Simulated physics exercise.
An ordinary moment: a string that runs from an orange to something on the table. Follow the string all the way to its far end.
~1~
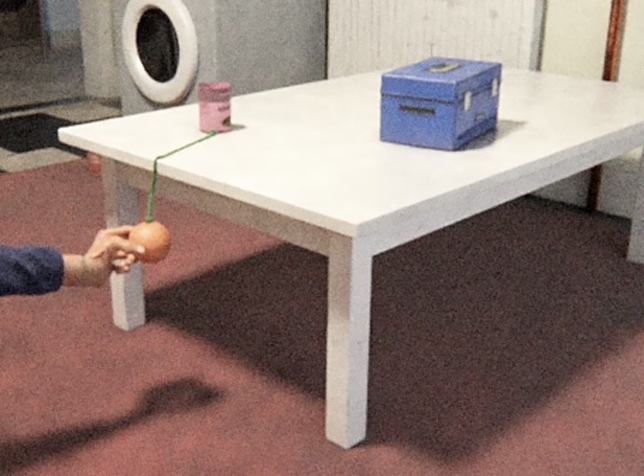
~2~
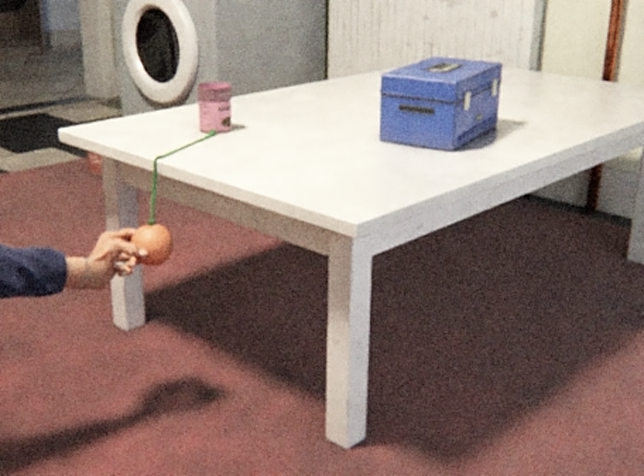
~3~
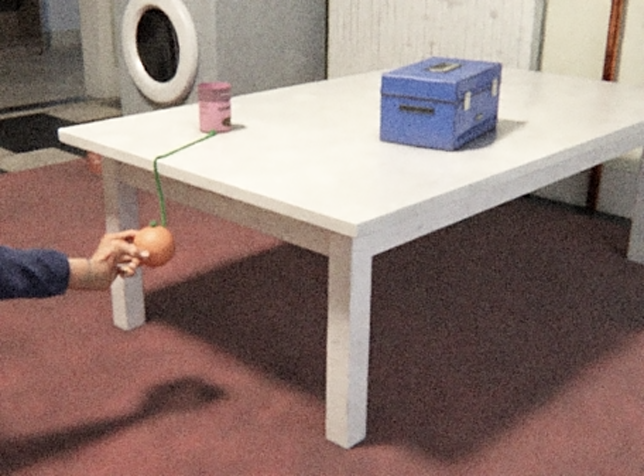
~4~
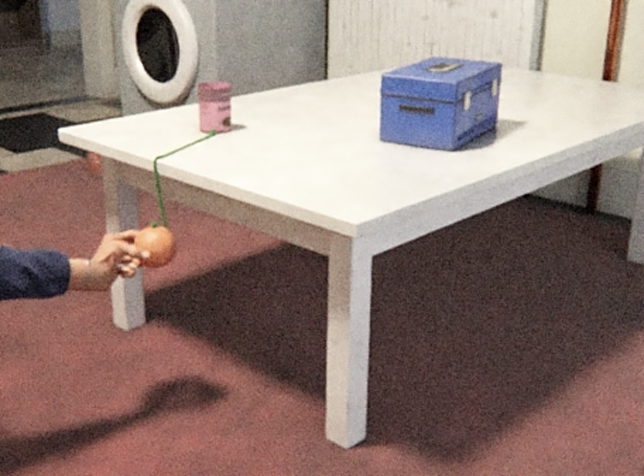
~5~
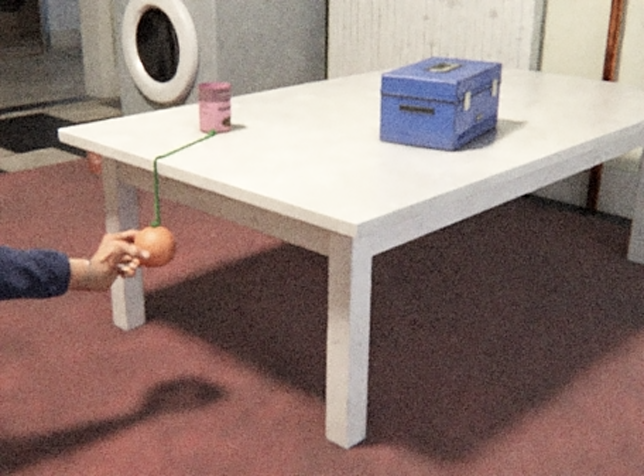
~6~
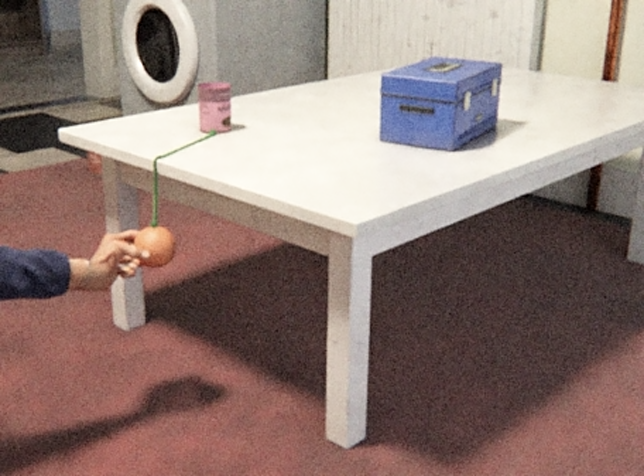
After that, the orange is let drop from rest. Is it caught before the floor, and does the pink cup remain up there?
The orange ends on the ground, the pink cup goes too.
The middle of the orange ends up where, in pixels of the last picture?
About (158, 385).
Then, 0.36 s on from there, orange on the floor near (163, 386); toolbox in place; cup tugged along near (144, 127).
Then, 0.66 s on from there, orange on the floor near (162, 383); toolbox in place; cup down on the floor.
In the end, orange on the floor near (158, 385); toolbox in place; cup down on the floor. The orange lands on the floor and the pink cup follows it down.
